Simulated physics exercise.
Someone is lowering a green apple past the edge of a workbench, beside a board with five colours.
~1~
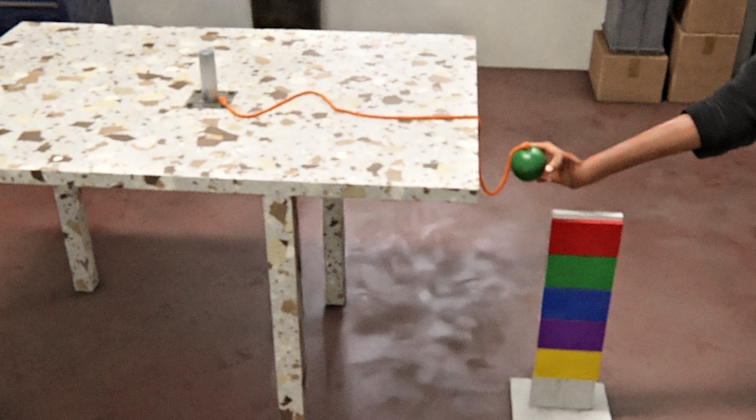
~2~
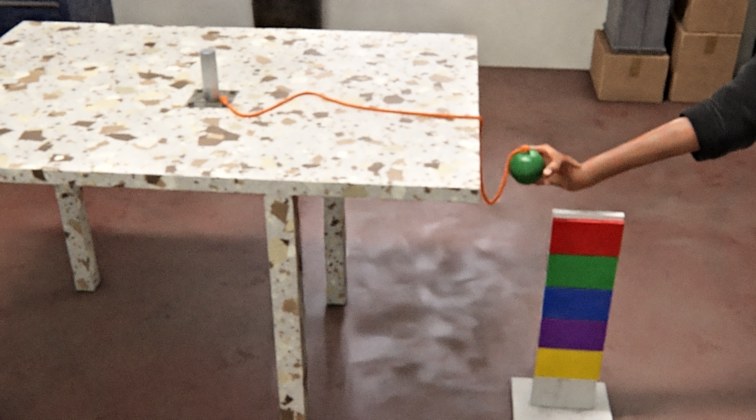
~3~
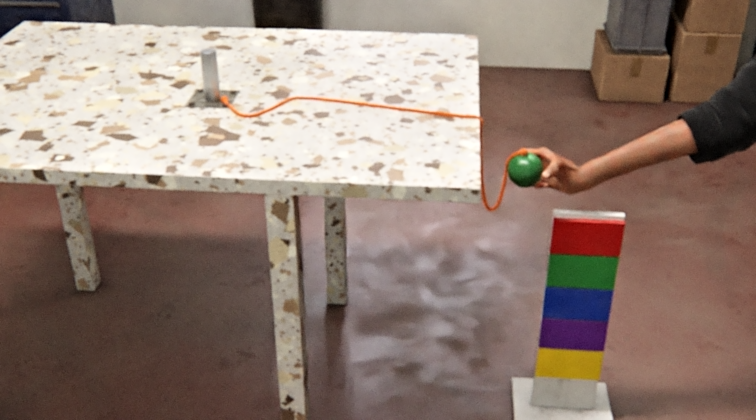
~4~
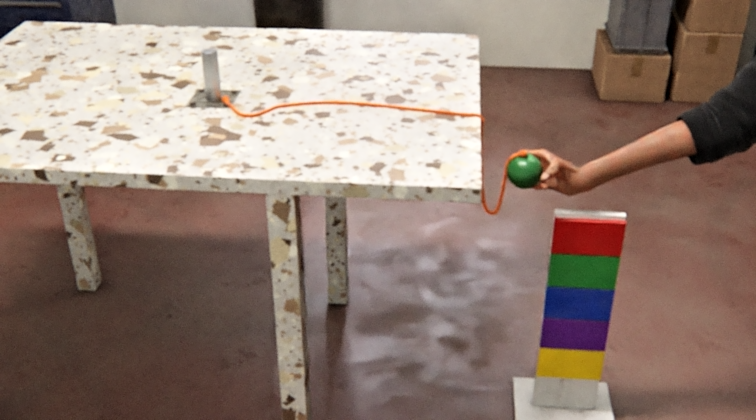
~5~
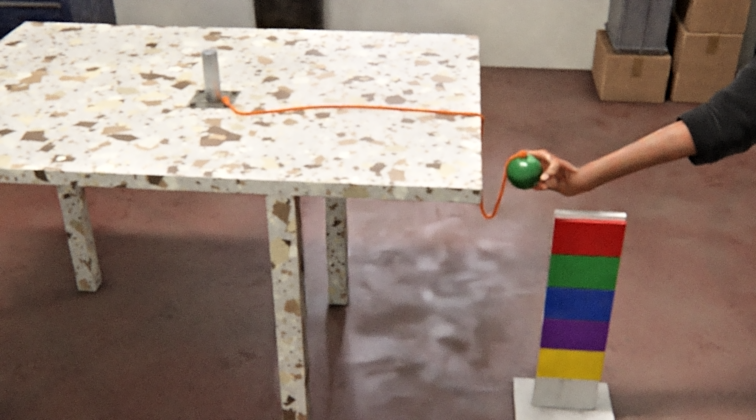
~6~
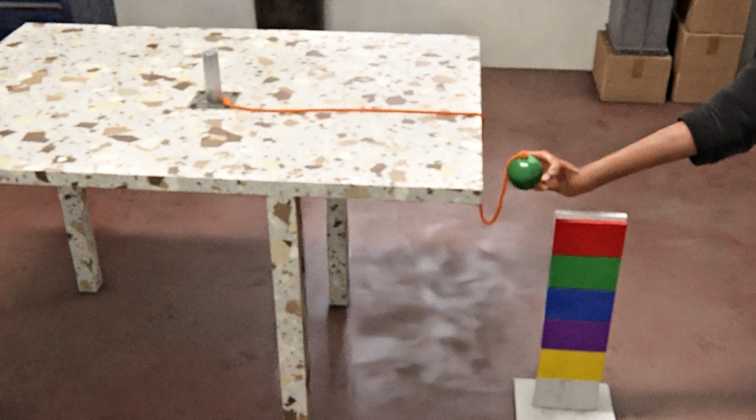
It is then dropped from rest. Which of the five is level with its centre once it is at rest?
Purple.
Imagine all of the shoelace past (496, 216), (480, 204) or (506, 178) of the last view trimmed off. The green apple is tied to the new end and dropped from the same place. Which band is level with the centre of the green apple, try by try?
Results, first to last: Green; red; blue.
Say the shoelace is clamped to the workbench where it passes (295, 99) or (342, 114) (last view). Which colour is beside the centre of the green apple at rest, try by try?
For the first place it's blue, and for the second green.
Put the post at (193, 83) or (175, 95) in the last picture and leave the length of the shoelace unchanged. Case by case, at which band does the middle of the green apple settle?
Answer, in order: Blue, blue.
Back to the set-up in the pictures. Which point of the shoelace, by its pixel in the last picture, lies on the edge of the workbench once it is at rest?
That point sits at about (475, 115).
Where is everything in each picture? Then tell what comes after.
The first picture shows green apple (529, 164); red (585, 239); green (581, 273); blue (576, 305); purple (572, 336); yellow (567, 365).
The second picture shows green apple (528, 167); shoelace through (238, 114) (305, 93) (380, 110) (465, 117) (483, 192).
The third picture shows green apple (525, 170).
The fourth picture shows green apple (525, 172); shoelace through (240, 114) (323, 103) (411, 109) (481, 133) (486, 209).
The fifth picture shows green apple (525, 172).
The sixth picture shows green apple (526, 173); shoelace through (254, 110) (345, 110) (436, 112) (480, 153) (492, 223).
A little later, apple near (512, 318); level with purple.
Next, apple near (441, 311); level with purple.
Later still, apple near (480, 334); level with purple.
When it is over, apple near (466, 332); level with purple. At purple.
